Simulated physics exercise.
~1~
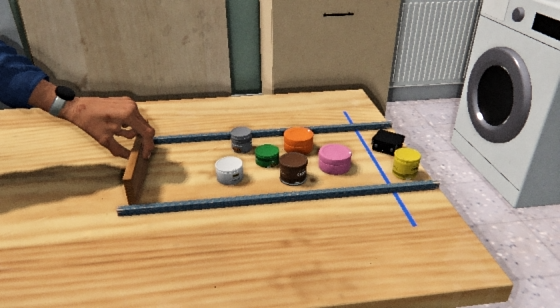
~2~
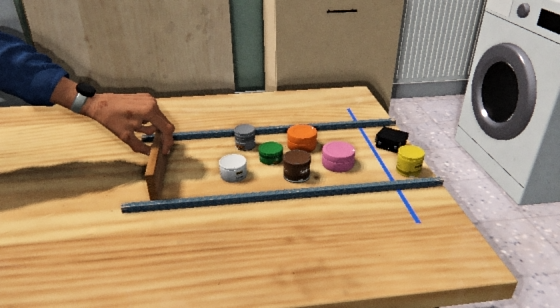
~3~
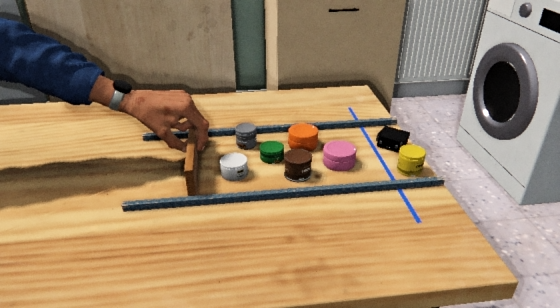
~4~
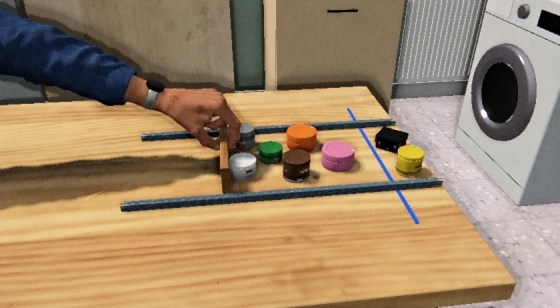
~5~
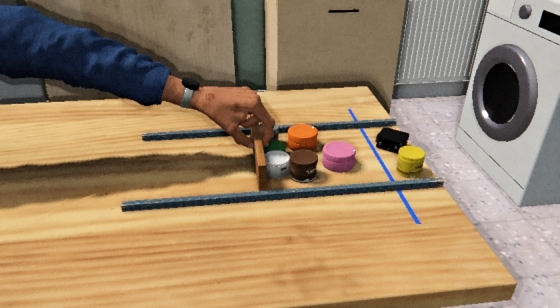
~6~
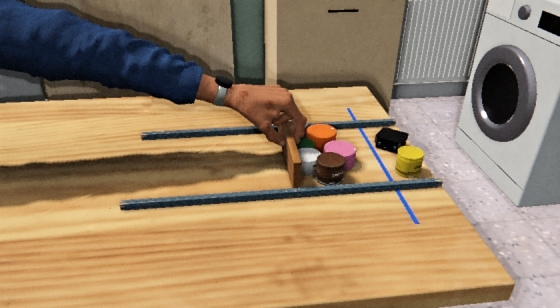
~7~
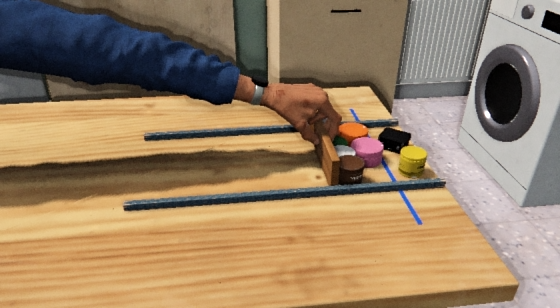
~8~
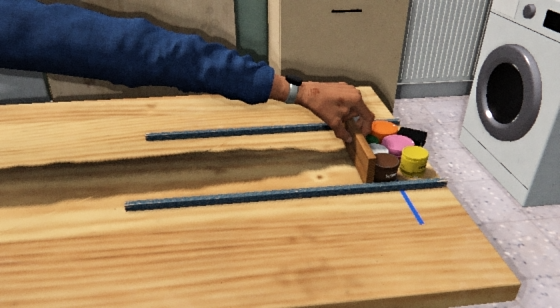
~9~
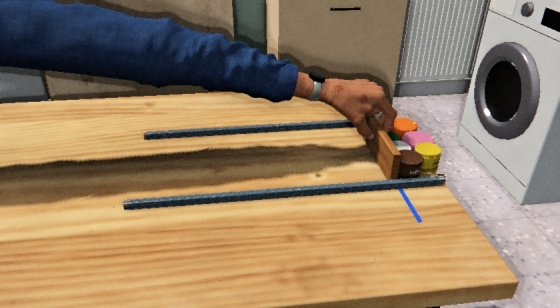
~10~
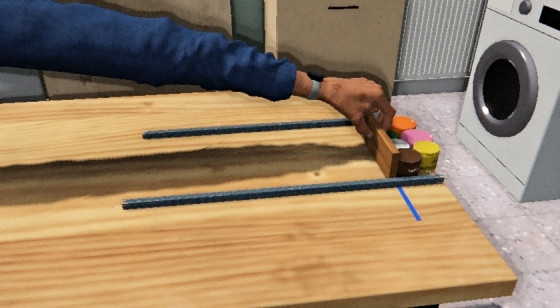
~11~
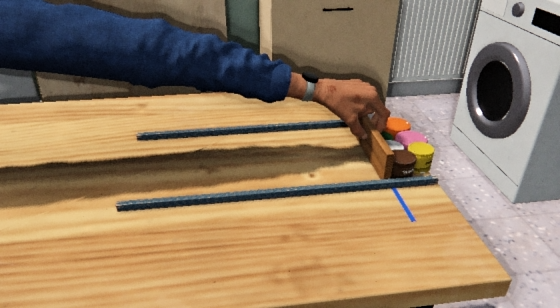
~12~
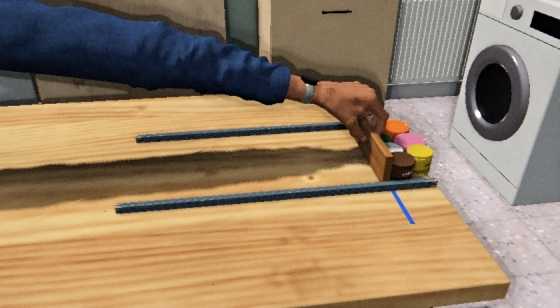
Laundry room table, a hand pushing colourful little tubs rightward with a wooden board, bunching them at the edge, black case gone.
